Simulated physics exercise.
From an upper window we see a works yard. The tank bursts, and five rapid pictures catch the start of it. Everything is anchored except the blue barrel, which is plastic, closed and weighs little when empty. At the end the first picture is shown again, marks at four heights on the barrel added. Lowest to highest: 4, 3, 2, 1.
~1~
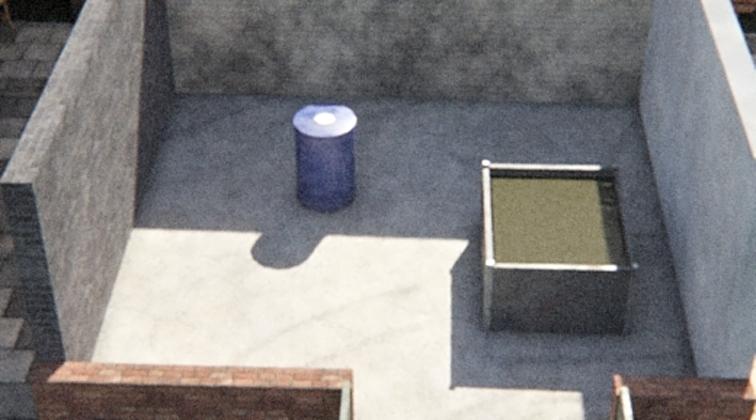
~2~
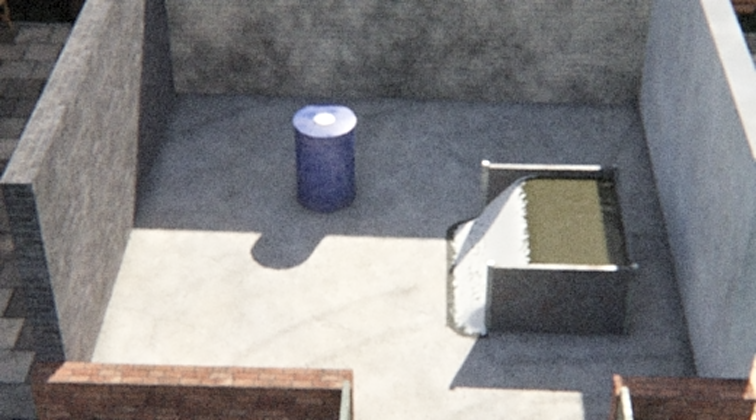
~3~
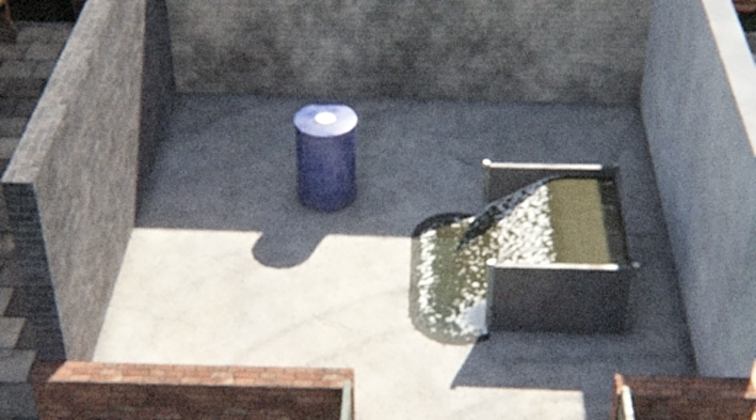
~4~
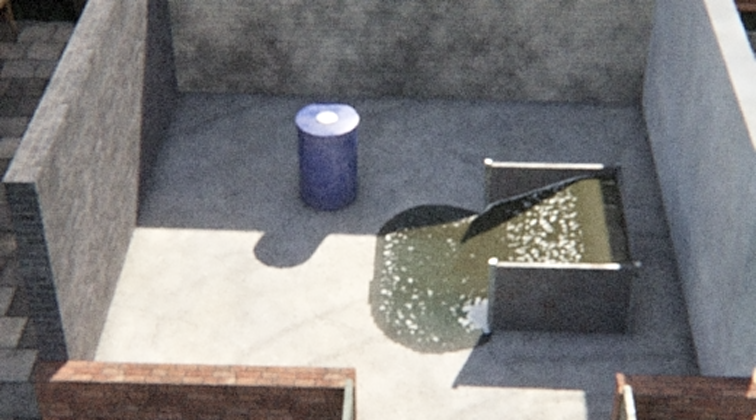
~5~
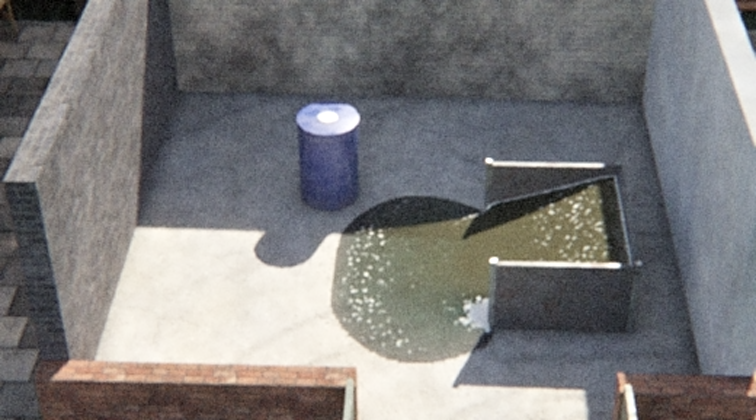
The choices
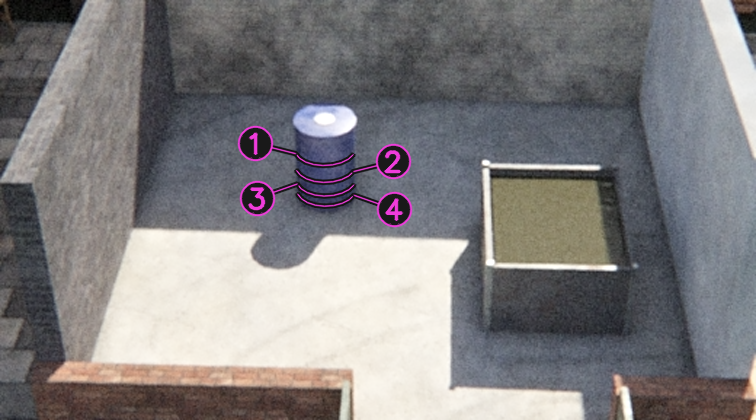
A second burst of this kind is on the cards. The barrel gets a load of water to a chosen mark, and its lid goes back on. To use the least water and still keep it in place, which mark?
That is line 3.
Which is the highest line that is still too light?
The answer is 4.
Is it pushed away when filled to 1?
No, that is safe.
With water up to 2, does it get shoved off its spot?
No, not at all.
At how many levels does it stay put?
Three of the four.
In magenta, 1 at (322, 165); 2 at (323, 182); 3 at (324, 196); 4 at (324, 206); from the bottom up 4, 3, 2, 1.
If 1 is chosen, it does not move.
If 2 is chosen, it does not move.
If 3 is chosen, it does not move.
If 4 is chosen, it is pushed about its own width away.
